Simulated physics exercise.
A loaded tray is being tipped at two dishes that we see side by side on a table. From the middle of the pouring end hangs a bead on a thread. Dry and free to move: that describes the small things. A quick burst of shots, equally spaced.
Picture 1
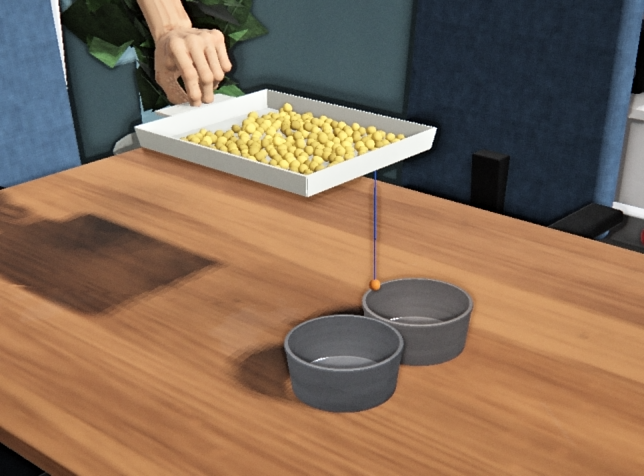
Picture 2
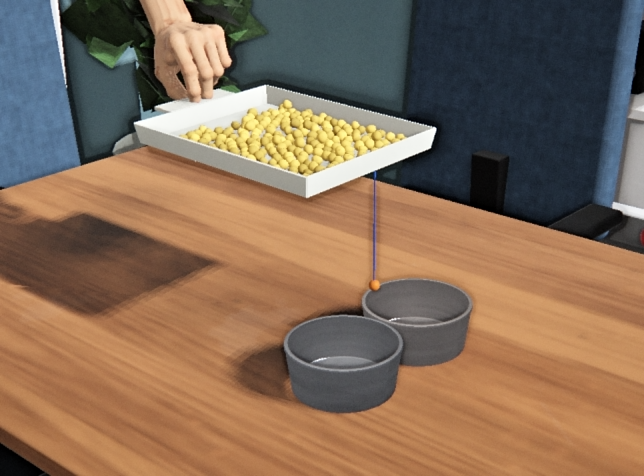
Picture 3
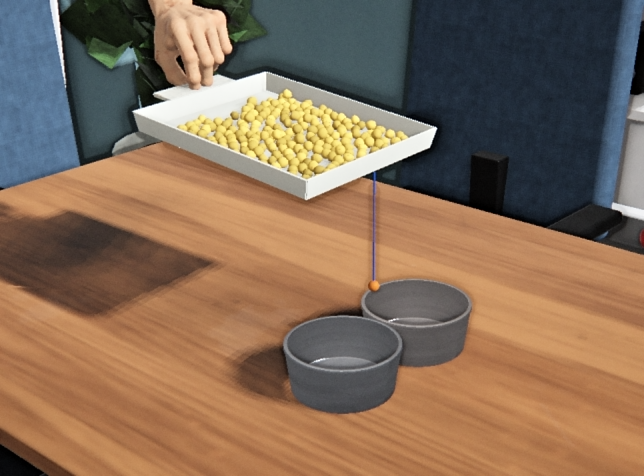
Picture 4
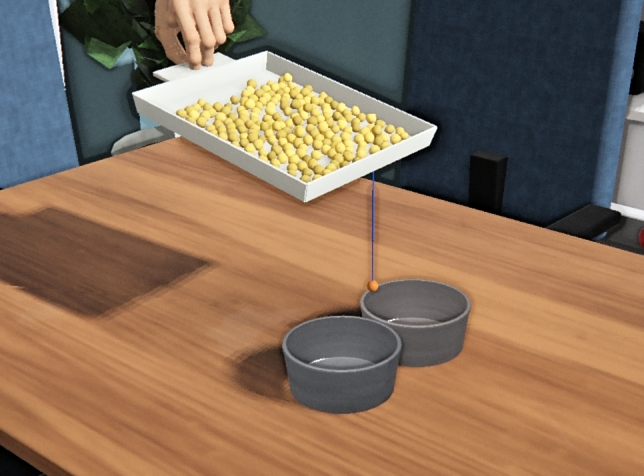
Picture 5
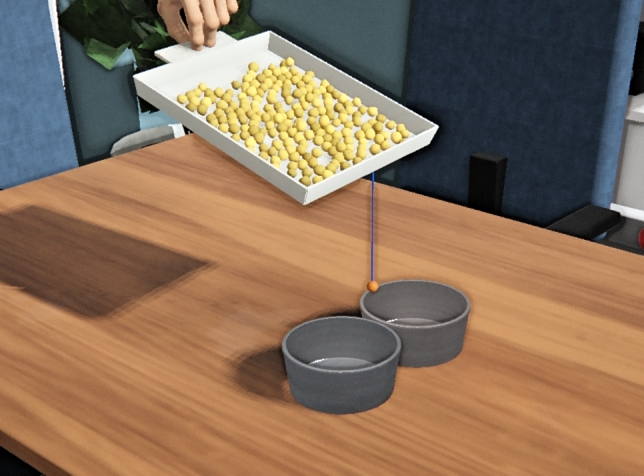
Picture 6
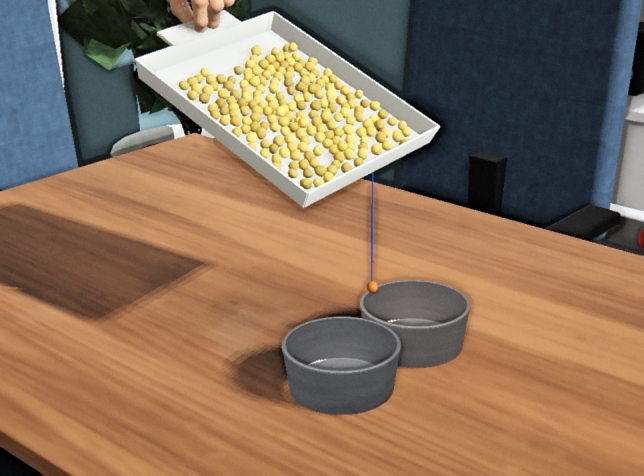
A hand raises the back of a white tray of yellow balls above two gray dishes.
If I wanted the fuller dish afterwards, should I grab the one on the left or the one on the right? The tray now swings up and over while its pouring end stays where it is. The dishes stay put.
Grab the left one.
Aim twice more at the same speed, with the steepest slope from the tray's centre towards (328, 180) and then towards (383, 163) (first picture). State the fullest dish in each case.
For the first heading it's the dish at left, and for the second it's the dish at right.
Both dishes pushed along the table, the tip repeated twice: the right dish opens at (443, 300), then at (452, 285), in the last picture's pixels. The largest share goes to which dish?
The dish to the left, then the dish to the left.
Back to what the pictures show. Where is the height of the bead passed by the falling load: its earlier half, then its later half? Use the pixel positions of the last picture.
I'd put it at roughly (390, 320), and after that at roughly (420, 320).
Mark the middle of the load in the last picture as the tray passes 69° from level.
I'd mark it close to (340, 115).
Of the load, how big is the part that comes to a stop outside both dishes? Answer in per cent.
About 50 per cent.
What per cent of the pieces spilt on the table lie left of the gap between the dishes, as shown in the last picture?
It works out at some 10 percent.
Soon after the last picture, tray tipped steeply; all on the tray.
A little later, tray tipped past a quarter turn; nearly all on the tray; a stray few outside both; a stray few in the air.
Later still, tray tipped past a quarter turn; about a third in the left dish; a small part in the right dish; about half outside both.
At rest, tray tipped past a quarter turn; about a third in the left dish; a small part in the right dish; about half outside both.
